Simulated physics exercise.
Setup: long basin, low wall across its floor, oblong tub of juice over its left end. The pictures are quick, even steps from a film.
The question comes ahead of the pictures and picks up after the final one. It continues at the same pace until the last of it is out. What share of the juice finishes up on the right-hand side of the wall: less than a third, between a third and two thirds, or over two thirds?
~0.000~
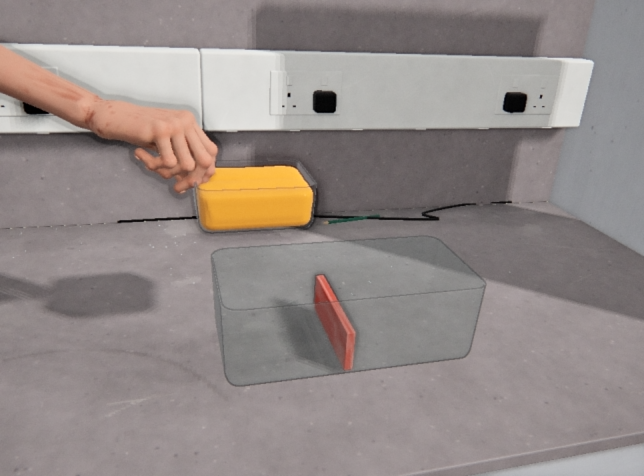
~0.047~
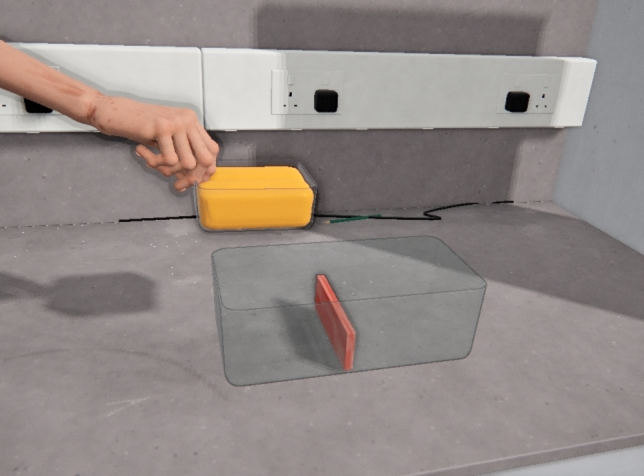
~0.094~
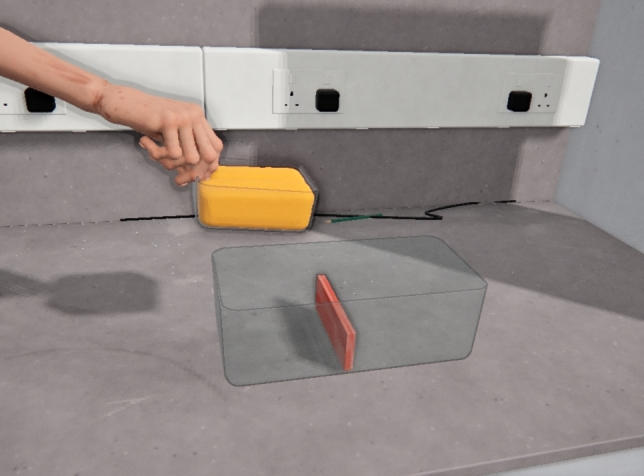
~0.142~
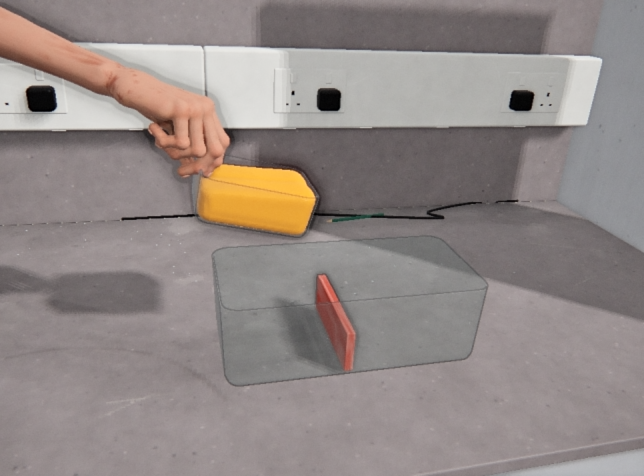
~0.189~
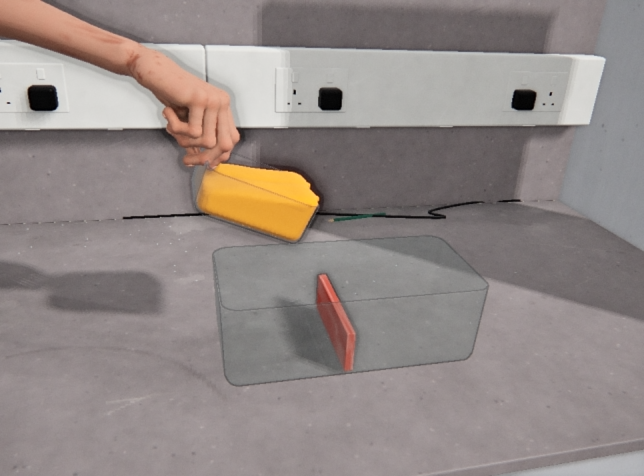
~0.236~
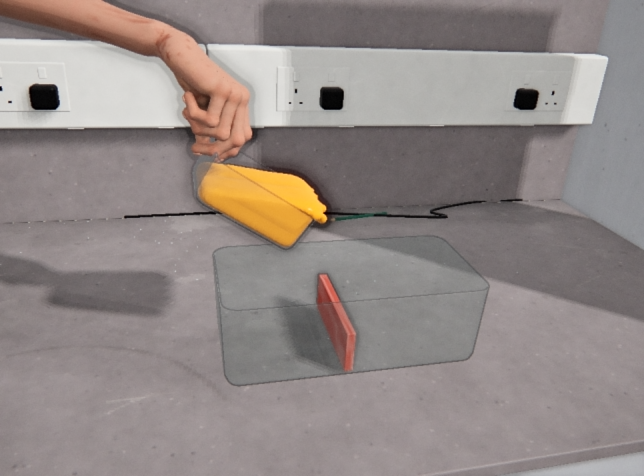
The share right of the wall will be moderate, one third to two thirds.
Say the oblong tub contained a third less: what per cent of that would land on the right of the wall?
Best guess: Around 25 %.
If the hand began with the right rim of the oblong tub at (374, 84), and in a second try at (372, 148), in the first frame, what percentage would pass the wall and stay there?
First place gives some 85 %, second place some 90 %.
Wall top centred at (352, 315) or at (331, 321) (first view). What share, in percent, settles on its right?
My guess is some 20 percent the first time and some 60 percent the second.
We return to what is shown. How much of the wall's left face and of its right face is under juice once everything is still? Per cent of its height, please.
The left reads 20 in a hundred and the right 20 in a hundred.
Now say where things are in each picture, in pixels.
In the first frame, it leans 0°; its right rim is at (307, 174); the juice meets the walls at (196, 181) and (304, 178); the long basin's rim runs from (216, 279) to (460, 260); the wall's top is at (334, 303).
In the second frame, it leans 2°; its right rim is at (307, 175); the juice meets the walls at (196, 180) and (304, 178).
In the third frame, it leans 6°; its right rim is at (309, 179); the juice meets the walls at (197, 178) and (306, 180).
In the fourth frame, it leans 13°; its right rim is at (310, 186); the juice meets the walls at (198, 177) and (308, 181).
In the fifth frame, it leans 23°; its right rim is at (310, 195); the juice meets the walls at (198, 176) and (307, 187); 3 per cent is over the edge.
In the sixth frame, it leans 34°; its right rim is at (308, 205); the juice meets the walls at (198, 174) and (300, 193); 10 per cent is over the edge.
A moment on, the oblong tub is tipped on its side and 8 per cent is still to pour, 22 is left of the wall and 44 right of it.
Next, the oblong tub is tipped right over and 1 per cent is still to pour, 44 is left of the wall and 51 right of it.
Then the oblong tub is tipped right over and 0 per cent is still to pour, 46 is left of the wall and 52 right of it.
Later the oblong tub is tipped right over and 0 per cent is still to pour, 47 is left of the wall and 52 right of it.
At rest 47 per cent lies left of the wall, 52 right of it and 1 outside.
